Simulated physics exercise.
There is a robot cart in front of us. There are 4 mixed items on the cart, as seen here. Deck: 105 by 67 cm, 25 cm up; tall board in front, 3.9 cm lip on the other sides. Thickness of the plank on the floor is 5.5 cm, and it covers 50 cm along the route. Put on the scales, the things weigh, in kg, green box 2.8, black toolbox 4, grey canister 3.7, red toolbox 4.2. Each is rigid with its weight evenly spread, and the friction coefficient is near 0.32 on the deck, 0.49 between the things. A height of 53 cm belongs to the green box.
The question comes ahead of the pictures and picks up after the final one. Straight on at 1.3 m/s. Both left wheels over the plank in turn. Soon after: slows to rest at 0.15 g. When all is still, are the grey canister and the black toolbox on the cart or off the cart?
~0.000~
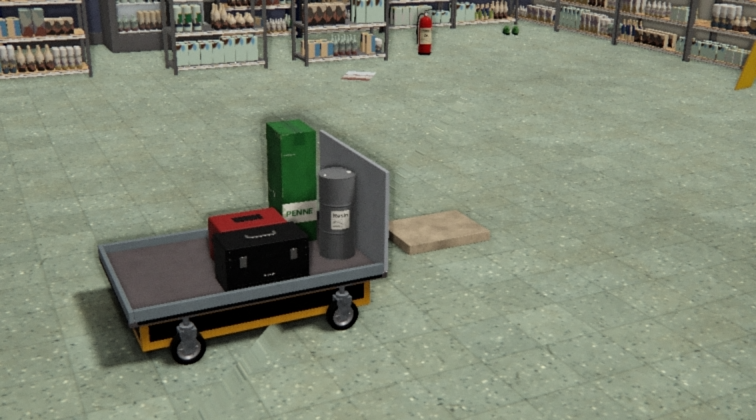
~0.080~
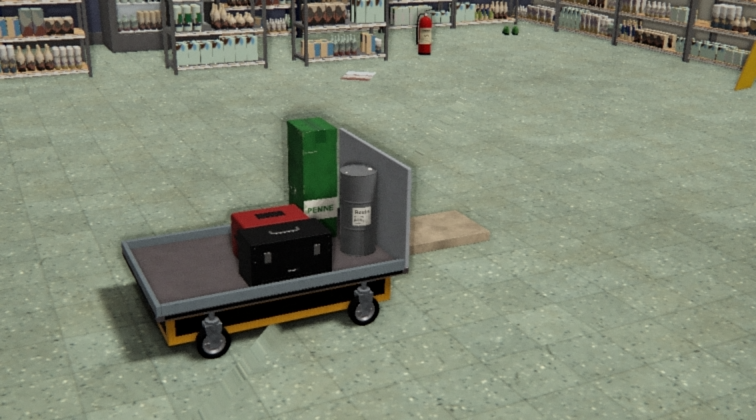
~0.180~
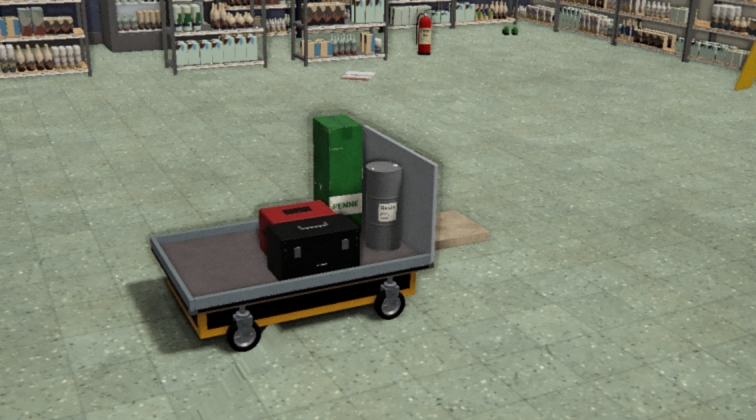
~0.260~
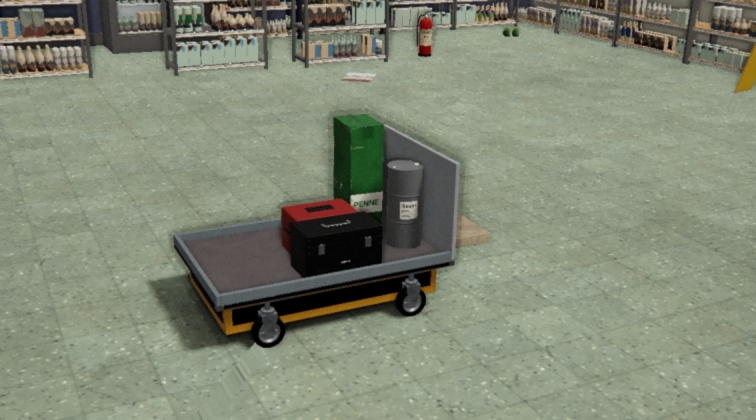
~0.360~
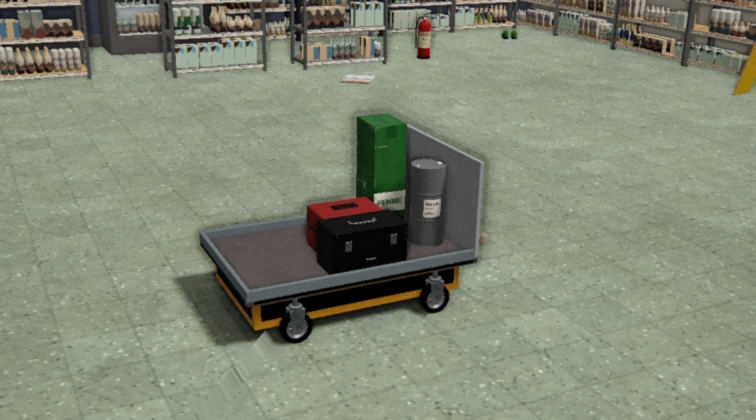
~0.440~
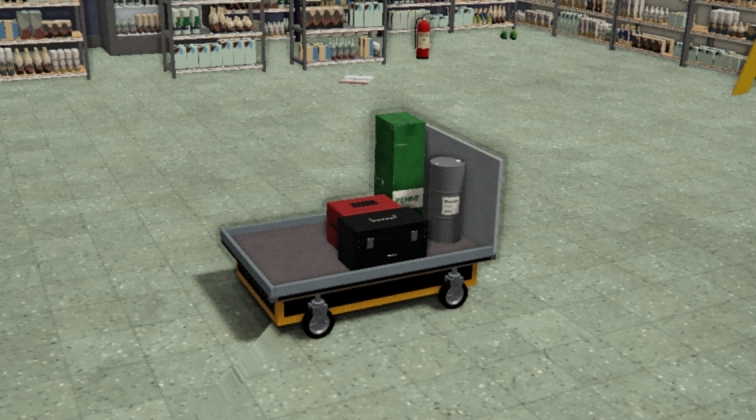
The grey canister has gone; the black toolbox stays put.
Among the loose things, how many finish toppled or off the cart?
In total, 2.
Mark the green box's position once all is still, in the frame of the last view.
Close to pixel (737, 169) in the final view.
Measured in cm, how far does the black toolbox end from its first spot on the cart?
It ends about 2 centimetres from where it started.
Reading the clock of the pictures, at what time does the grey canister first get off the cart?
Near 1.4 s on the clock.
By 0.74 s, cart 96 cm along; grey canister tilted 19° near (512, 186); green box tilted 23°; red toolbox 2 cm from its spot.
By 1.24 s, cart 161 cm along; grey canister tilted 60° near (630, 193); black toolbox 2 cm from its spot near (572, 207); green box tilted 42°.
By 1.64 s, cart 213 cm along; grey canister now off the cart; black toolbox 2 cm from its spot near (651, 195); green box tilted 67°.
By 2.04 s, cart 250 cm along; black toolbox 2 cm from its spot near (703, 186); green box on its side; red toolbox 4 cm from its spot.
When it is over (2.9 s), off the cart, grey canister; lying over on the cart, green box; the other 2 within 10 cm of the start. In the last view, black toolbox near (721, 183).
